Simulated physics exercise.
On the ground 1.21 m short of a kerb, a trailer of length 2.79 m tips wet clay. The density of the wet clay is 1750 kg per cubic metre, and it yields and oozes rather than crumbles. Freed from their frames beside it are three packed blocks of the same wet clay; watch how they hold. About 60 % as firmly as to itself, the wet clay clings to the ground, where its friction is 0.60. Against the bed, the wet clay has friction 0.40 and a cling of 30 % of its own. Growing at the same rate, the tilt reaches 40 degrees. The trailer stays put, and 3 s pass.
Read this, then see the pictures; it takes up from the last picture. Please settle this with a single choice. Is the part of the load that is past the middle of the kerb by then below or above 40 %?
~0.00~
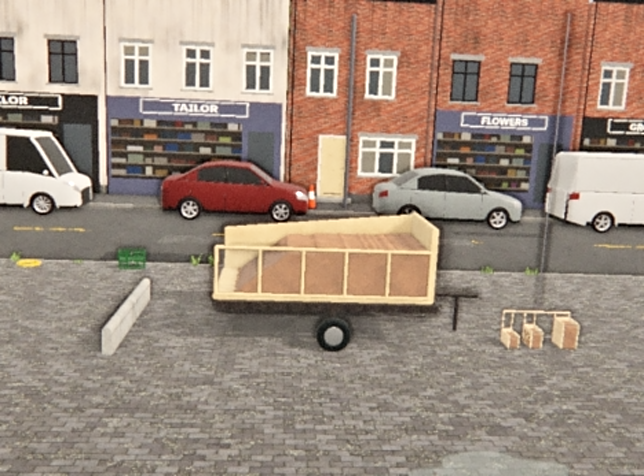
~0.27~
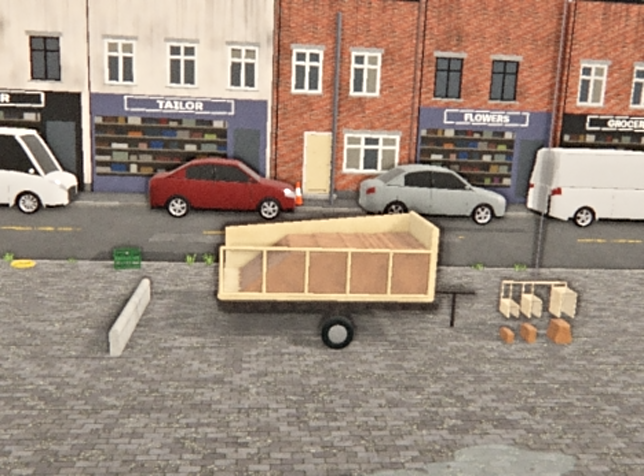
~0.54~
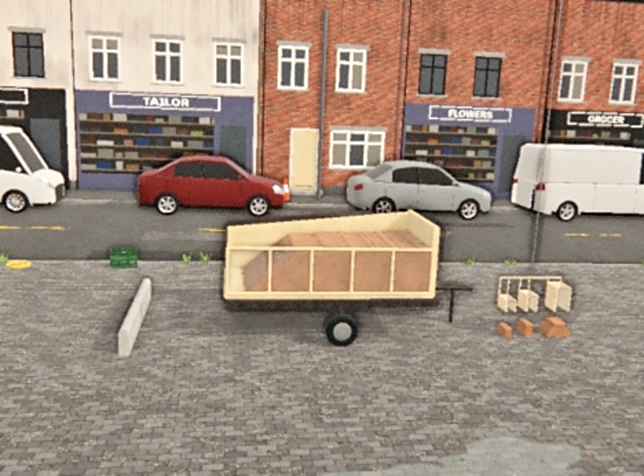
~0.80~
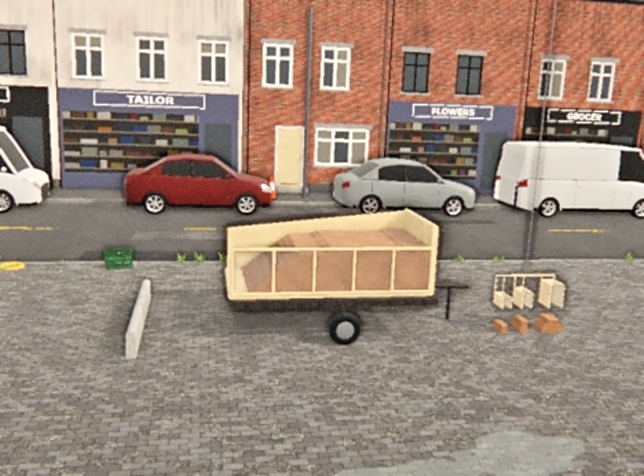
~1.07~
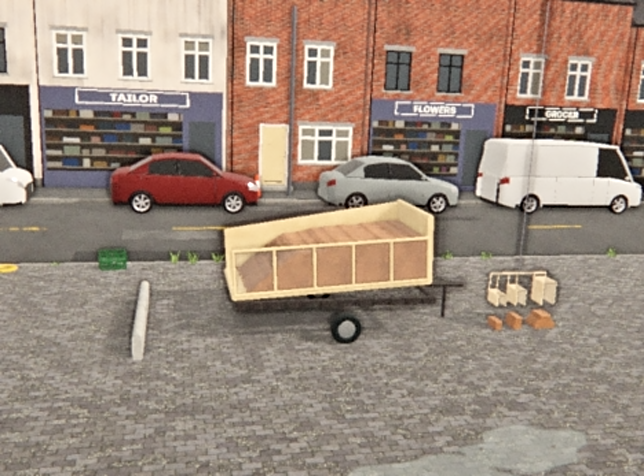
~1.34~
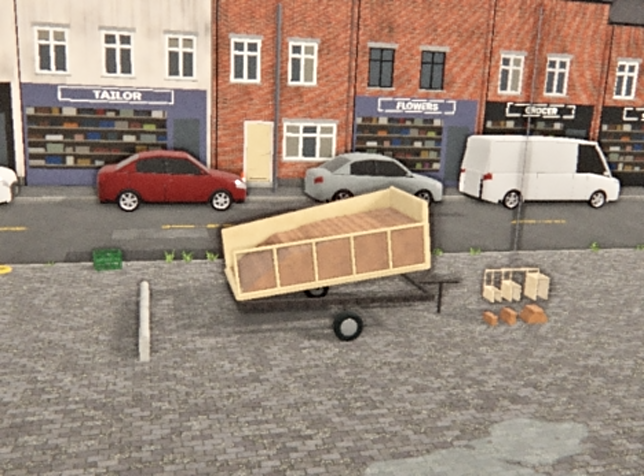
The part of the load that is past the middle of the kerb by then comes out below.
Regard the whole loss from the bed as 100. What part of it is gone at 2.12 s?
Around 10 per cent.
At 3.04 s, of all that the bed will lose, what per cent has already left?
It comes to about 60 percent.
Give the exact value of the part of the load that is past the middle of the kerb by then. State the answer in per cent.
Close to 35 in a hundred.
By 2.12 s, the tilt is 20 degrees, 91 % is on the bed and 0 % past the kerb's middle.
By 3.04 s, the tilt is 34 degrees, 44 % is on the bed and 2 % past the kerb's middle.
By 3.96 s, the tilt is 40 degrees, none is on the bed and 28 % past the kerb's middle.
By 4.88 s, the tilt is 40 degrees, none is on the bed and 34 % past the kerb's middle.
By 6.58 s, at the end, the tilt is 40 degrees, none is on the bed and 34 % past the kerb's middle.
